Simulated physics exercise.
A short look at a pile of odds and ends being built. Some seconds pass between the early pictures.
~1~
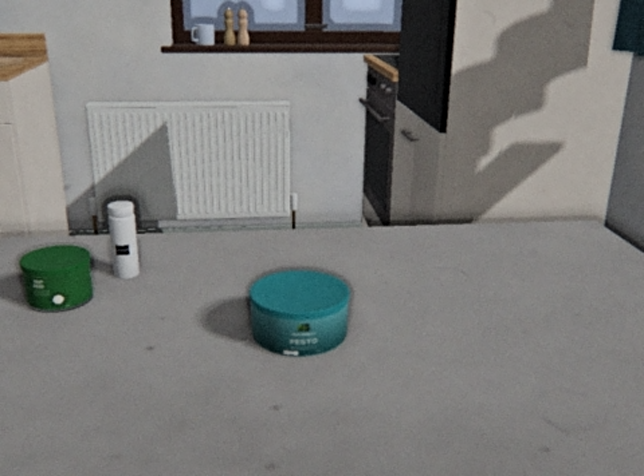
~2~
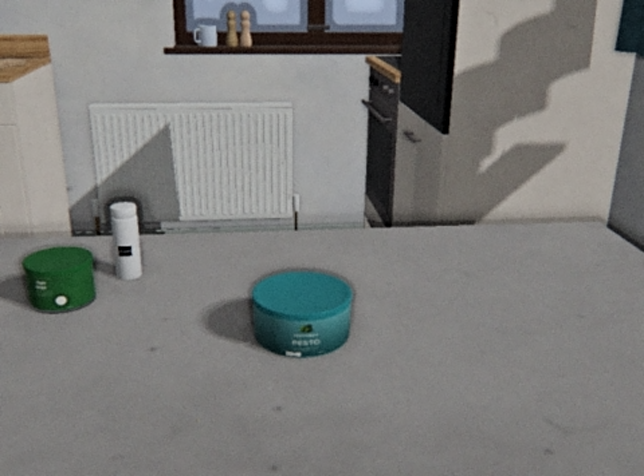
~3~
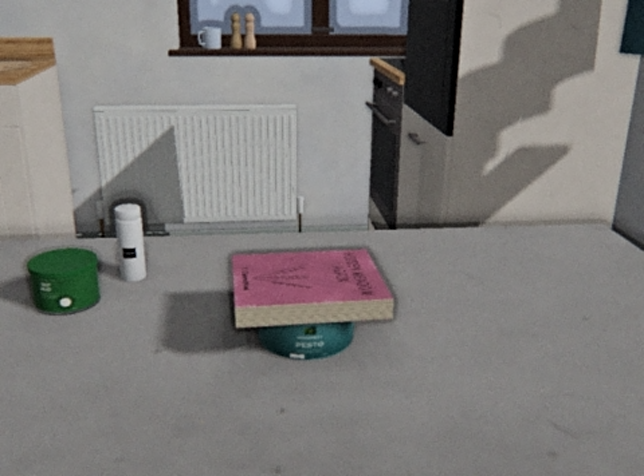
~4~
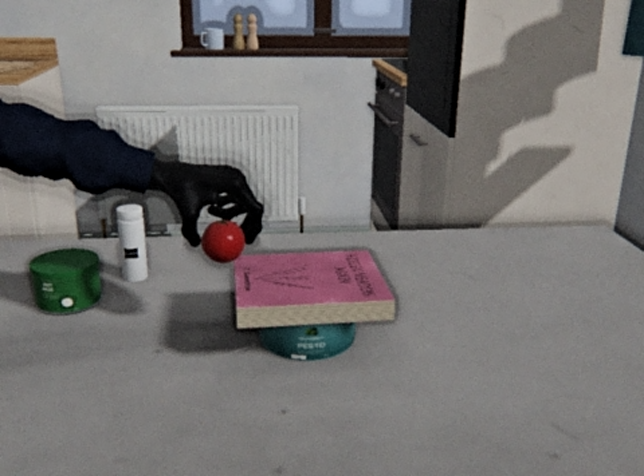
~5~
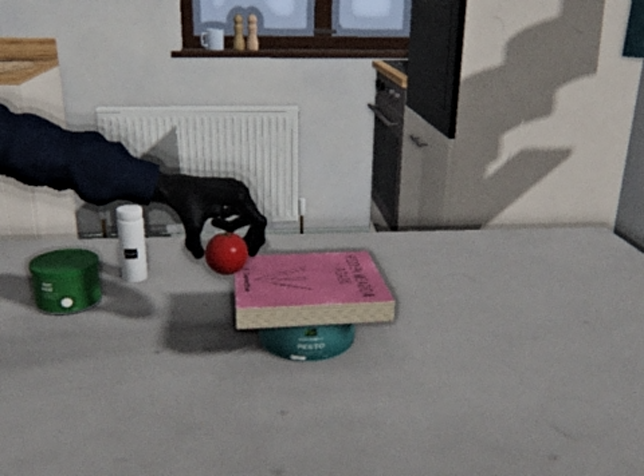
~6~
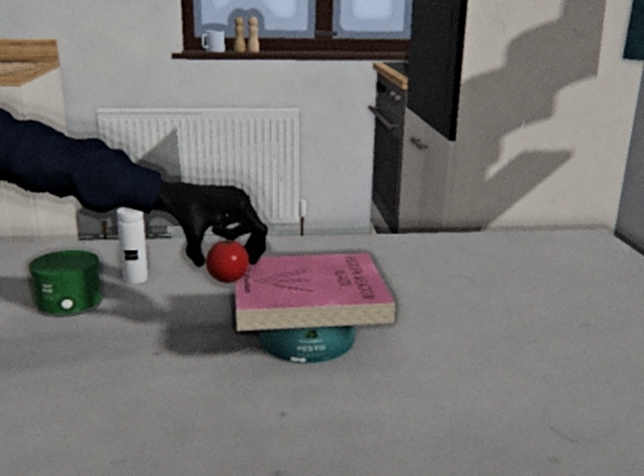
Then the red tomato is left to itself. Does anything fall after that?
The pile gives way.
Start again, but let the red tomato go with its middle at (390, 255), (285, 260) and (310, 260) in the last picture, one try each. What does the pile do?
First, it comes apart; second, it holds; third, it stays up.
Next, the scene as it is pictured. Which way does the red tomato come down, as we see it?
To the left.
Then, 0.36 s later than the last frame, red tomato now fallen.
Then, 0.72 s later than the last frame, nothing new.
When it is over, fallen, red tomato; the other 4 as before. End places, in pixels of the last picture, red tomato near (196, 327). The pile loses its balance.
